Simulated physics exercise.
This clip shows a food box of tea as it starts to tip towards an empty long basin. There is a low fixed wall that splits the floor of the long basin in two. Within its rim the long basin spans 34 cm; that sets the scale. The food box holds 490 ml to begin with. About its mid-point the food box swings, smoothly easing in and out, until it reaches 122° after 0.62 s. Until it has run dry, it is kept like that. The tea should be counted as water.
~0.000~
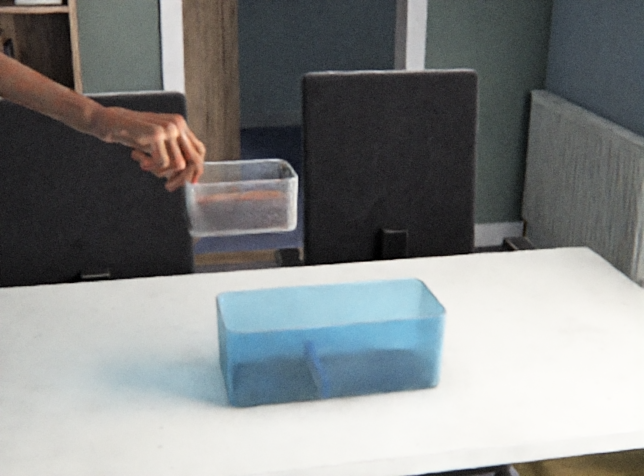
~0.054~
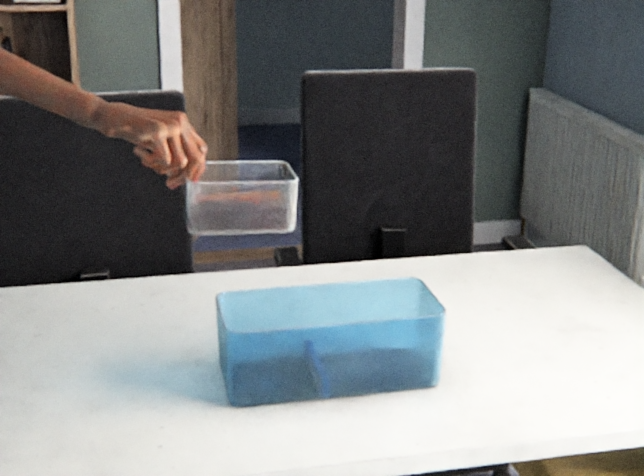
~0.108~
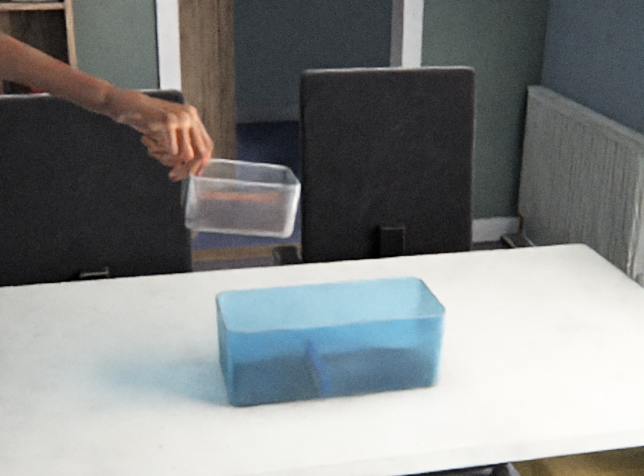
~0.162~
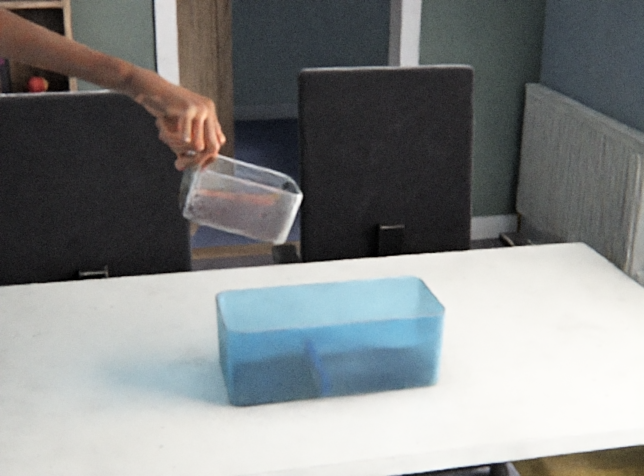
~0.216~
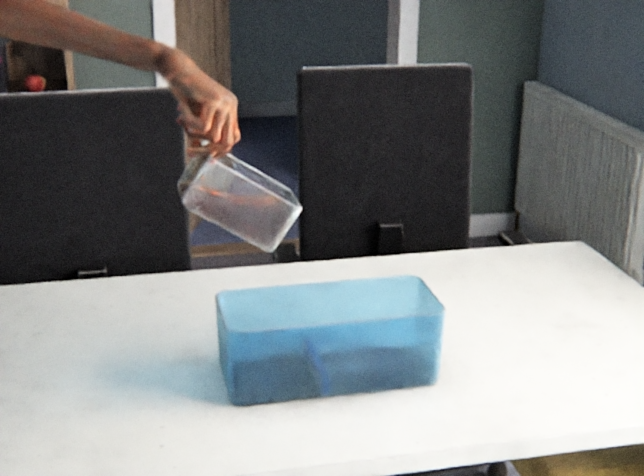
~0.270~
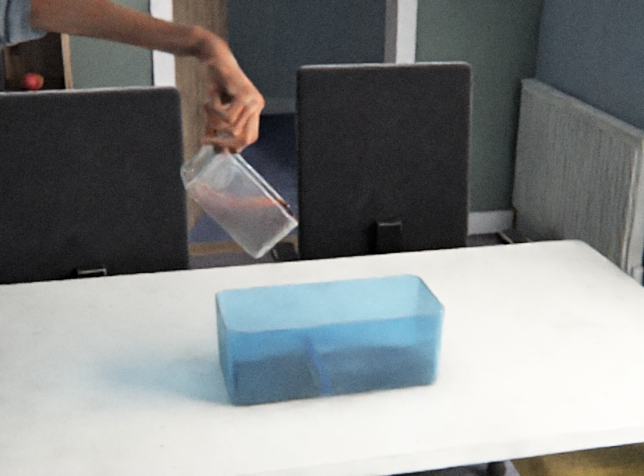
A hand held a small clear container above a blue see-through basin on a white table, then slowly tilted it further and further to the right as the arm rose.
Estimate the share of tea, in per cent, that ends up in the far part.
About 45 per cent.
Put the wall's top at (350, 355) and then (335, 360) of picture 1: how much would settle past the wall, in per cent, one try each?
Some 20 in a hundred, then some 15 in a hundred.
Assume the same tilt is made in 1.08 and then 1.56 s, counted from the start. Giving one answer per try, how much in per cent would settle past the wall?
First 50, then 55 per cent.
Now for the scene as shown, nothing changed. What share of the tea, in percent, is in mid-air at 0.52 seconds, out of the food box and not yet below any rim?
At that moment, about 44 percent.
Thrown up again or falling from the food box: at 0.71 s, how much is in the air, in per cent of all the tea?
Some 5 % is up in the air.
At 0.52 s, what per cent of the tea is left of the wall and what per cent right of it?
Left roughly 18, right roughly 28.
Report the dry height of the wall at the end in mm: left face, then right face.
The left side gives some 18 mm, the right side some 22 mm.
Then, 0.52 s in, the tilt is 115° and 9 per cent is still to pour, 19 is left of the wall and 27 right of it.
Then, 0.71 s in, the tilt is 122° and 0 per cent is still to pour, 53 is left of the wall and 42 right of it.
Then, 0.91 s in, the tilt is 122° and 0 per cent is still to pour, 52 is left of the wall and 43 right of it.
Then, 1.12 s in, the tilt is 122° and 0 per cent is still to pour, 52 is left of the wall and 45 right of it.
Finally, 52 per cent lies left of the wall, 45 right of it and 3 outside.
